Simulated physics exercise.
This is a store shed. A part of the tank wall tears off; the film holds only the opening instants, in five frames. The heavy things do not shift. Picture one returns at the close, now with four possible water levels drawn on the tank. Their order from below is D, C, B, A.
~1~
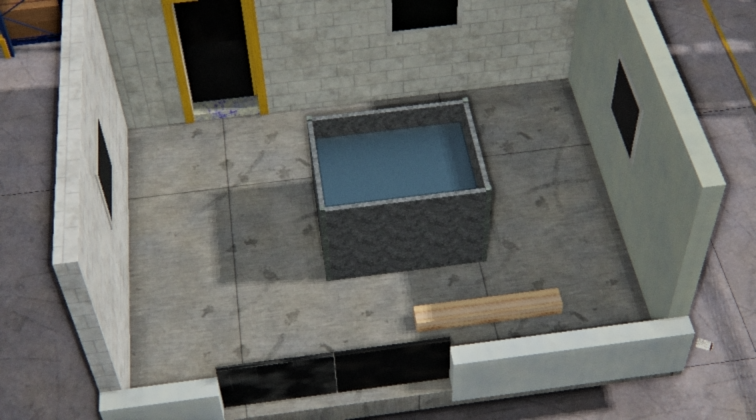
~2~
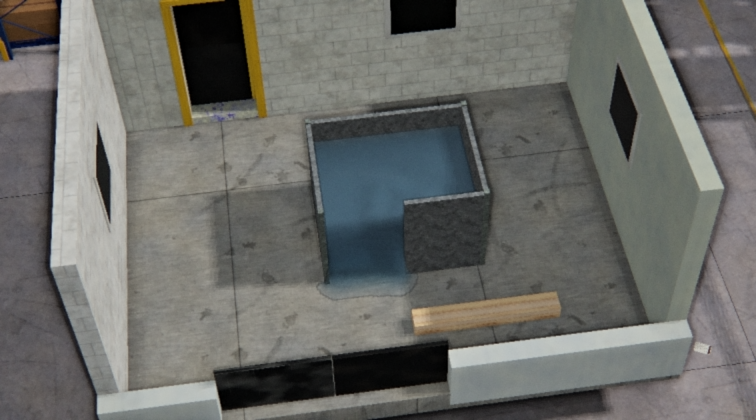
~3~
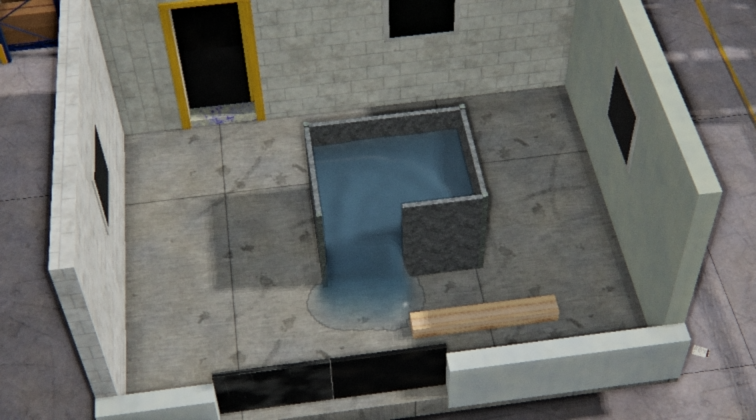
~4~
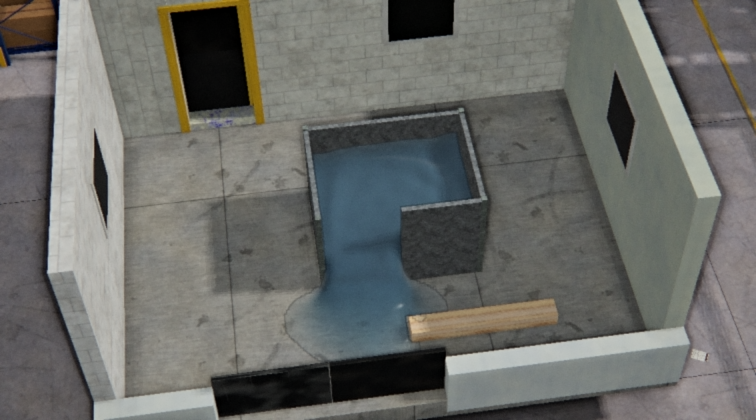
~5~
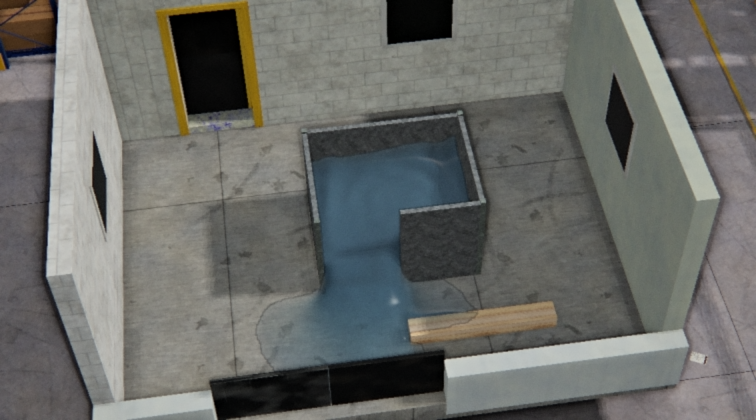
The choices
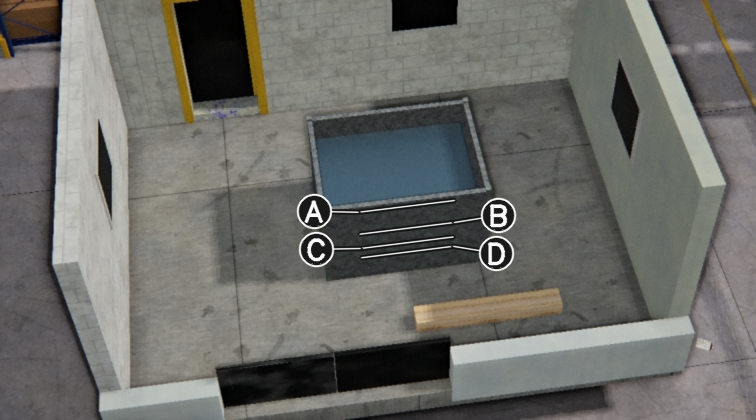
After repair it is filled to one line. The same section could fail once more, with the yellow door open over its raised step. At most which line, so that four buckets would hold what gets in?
Take B.
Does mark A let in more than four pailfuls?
Yes, that goes wrong.
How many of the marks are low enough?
Three of them.
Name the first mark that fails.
A it is.
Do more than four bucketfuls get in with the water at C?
No, not at all.
On the marked copy, A at (406, 206); B at (407, 228); C at (407, 242); D at (407, 252); from the bottom up D, C, B, A.
Choosing A, about 12 bucketfuls get in.
Choosing B, a bucket or two gets in.
Choosing C, nothing gets over.
Choosing D, nothing gets over.
